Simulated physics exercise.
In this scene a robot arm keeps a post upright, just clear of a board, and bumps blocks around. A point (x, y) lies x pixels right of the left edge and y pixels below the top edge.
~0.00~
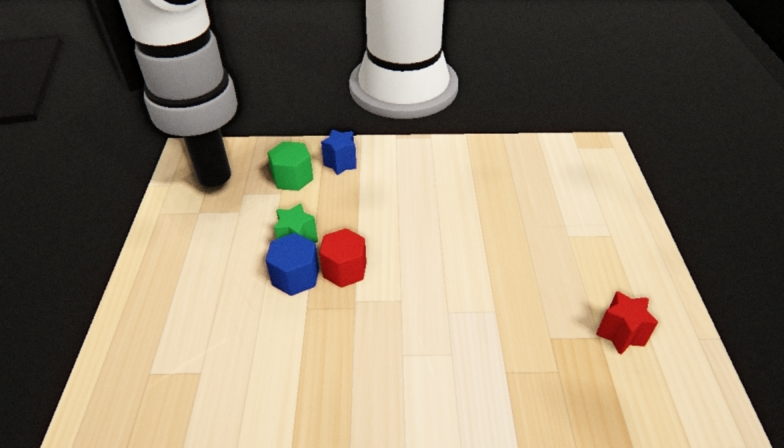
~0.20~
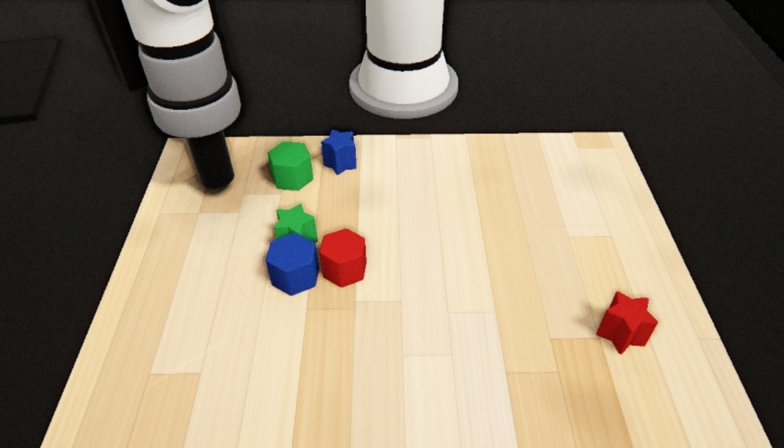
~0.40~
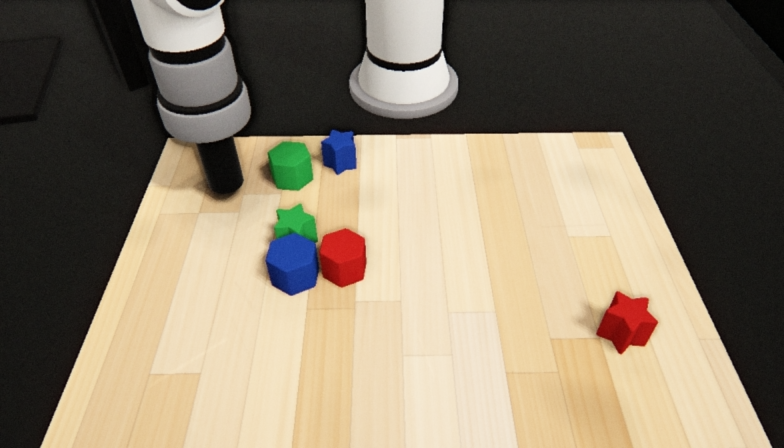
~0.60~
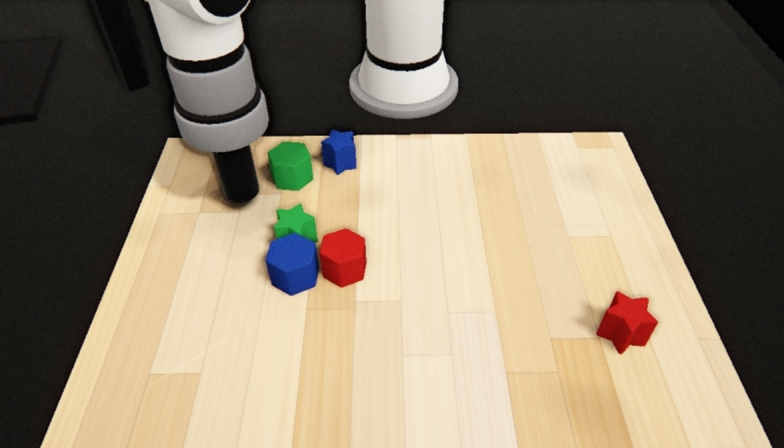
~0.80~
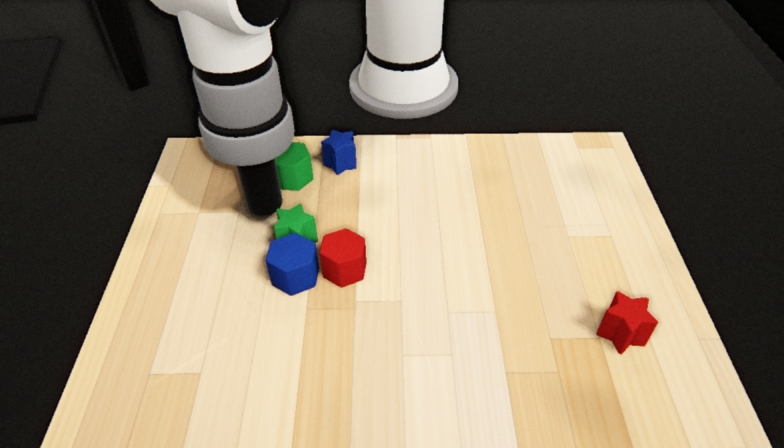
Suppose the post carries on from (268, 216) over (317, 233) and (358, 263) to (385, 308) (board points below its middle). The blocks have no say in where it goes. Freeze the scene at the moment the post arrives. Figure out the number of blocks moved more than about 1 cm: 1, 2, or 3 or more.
Three or more.
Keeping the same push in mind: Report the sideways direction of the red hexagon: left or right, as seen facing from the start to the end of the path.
The right-hand side.
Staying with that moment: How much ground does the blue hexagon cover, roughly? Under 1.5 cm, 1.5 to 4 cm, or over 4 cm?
Covers 1.5 to 4 cm.
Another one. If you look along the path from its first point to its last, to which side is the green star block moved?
It's set to shift right.
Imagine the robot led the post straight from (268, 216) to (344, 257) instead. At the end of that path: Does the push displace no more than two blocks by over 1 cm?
The answer is no.
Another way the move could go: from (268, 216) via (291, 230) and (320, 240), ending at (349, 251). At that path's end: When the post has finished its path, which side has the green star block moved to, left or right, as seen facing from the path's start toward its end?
Taking start-to-end as forward, the block's sideways shift goes to the right.
The first path, step by step. One third of the way, post (316, 221); blue hexagon (293, 259), turned 20° clockwise; green star block (316, 232), turned 15° clockwise; red hexagon (347, 249).
Two thirds of the way, post (357, 251); blue hexagon (295, 273), turned 65° clockwise; green star block (337, 262), turned 50° clockwise; red hexagon (367, 289), turned 20° anticlockwise.
At the end, post (385, 296); green hexagon still; blue hexagon (293, 274), turned 70° clockwise; green star block (340, 276), turned 100° clockwise; red hexagon (369, 318), turned 10° anticlockwise.
